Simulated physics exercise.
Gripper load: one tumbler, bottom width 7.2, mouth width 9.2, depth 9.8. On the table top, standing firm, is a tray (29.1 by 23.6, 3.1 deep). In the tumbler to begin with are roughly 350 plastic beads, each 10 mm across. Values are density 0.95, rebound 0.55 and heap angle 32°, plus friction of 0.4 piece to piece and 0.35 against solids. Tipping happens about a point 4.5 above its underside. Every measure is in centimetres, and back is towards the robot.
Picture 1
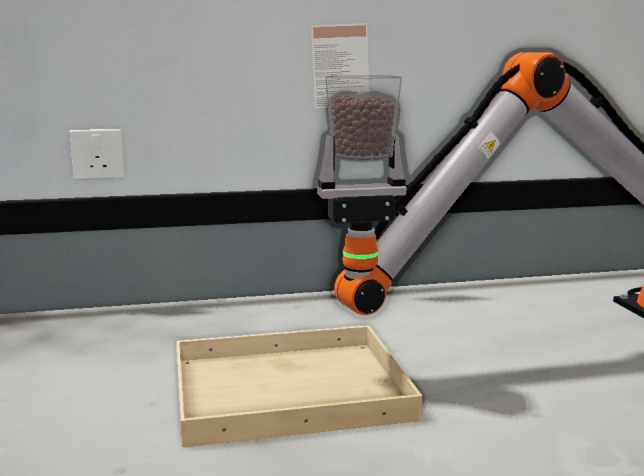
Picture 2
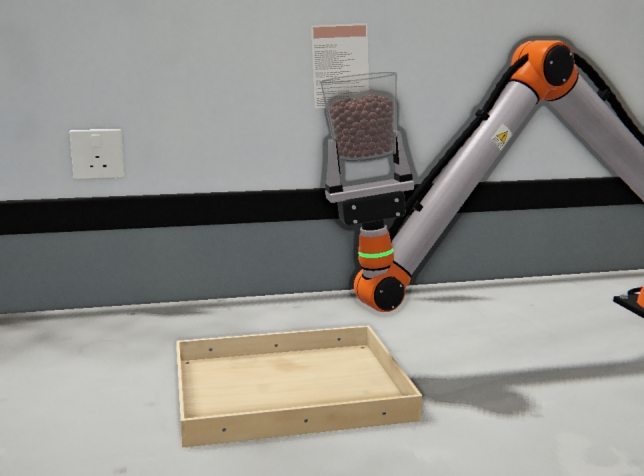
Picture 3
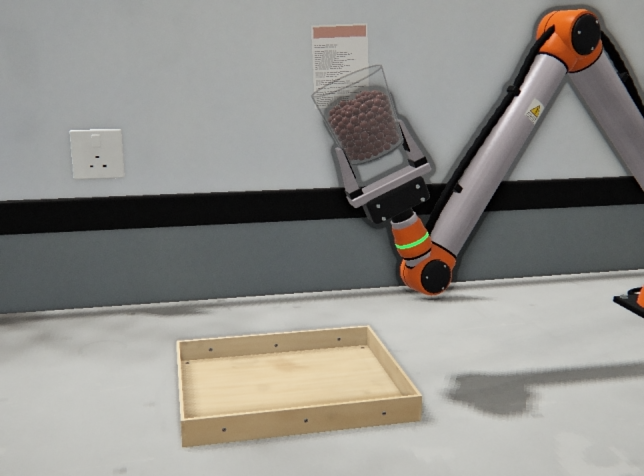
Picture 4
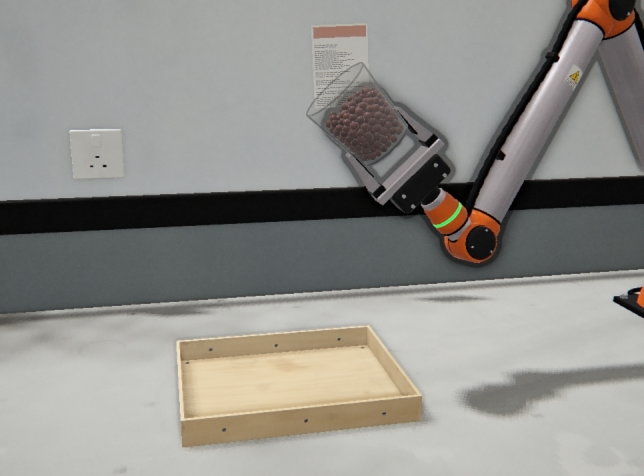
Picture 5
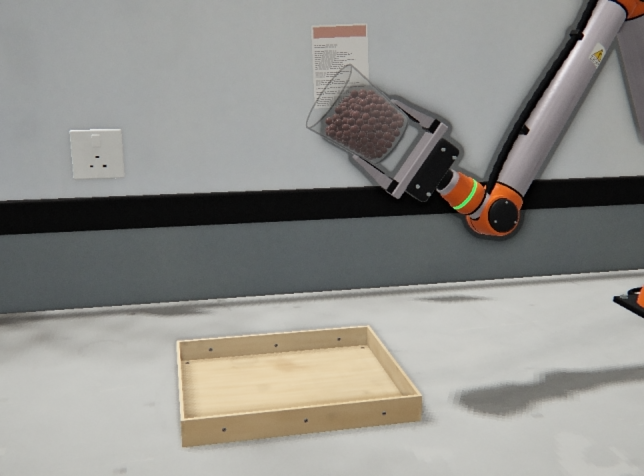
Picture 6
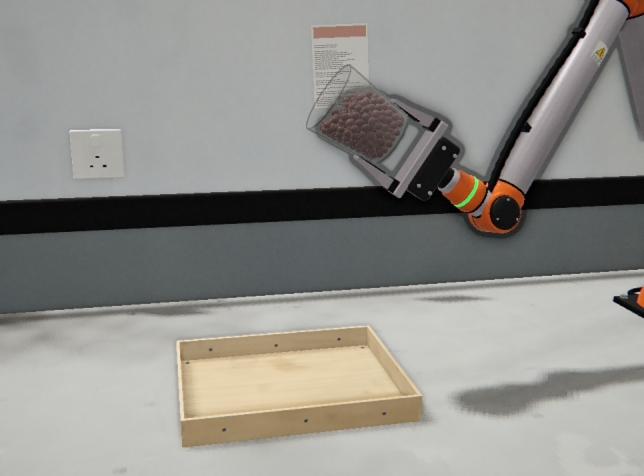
A clear tumbler of reddish-brown beads, held upright in the gripper of an orange and grey robot arm, begins leaning left above a shallow wooden tray. The arm's wrist swings right and upward, tilting the tumbler steadily past halfway to its side, then barely moves, with the beads still inside.
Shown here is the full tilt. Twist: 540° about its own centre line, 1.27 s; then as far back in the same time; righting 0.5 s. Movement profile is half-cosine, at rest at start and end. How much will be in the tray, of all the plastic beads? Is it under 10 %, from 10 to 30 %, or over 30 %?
Under 10 %.
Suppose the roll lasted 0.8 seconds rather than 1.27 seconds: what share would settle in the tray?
Then roughly 0 per cent.
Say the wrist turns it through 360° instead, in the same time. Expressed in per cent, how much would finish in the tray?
Estimate: Approx. 5 per cent.
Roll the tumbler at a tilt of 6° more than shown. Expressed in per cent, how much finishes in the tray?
Share: About 10 %.
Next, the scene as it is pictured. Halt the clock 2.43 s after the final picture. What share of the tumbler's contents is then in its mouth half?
I reckon roughly 35 per cent.
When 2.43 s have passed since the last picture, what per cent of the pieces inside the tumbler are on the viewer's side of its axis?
The answer works out at some 45 percent.
Then, 1.22 s later, tipped 56°, highest piece 40 above the table; 349 in the tumbler, 1 in the tray, 3 in flight or on a rim.
Then, 2.43 s later, tipped 56°, highest piece 40 above the table; 343 in the tumbler, 7 in the tray, 3 in flight or on a rim.
Then, 3.24 s later, upright, highest piece 41 above the table; 342 in the tumbler, 11 in the tray.
Then, 3.94 s later, upright, highest piece 41 above the table; 342 in the tumbler, 11 in the tray.
At rest, 342 in the tumbler, 11 in the tray. That is 3 % in the tray.
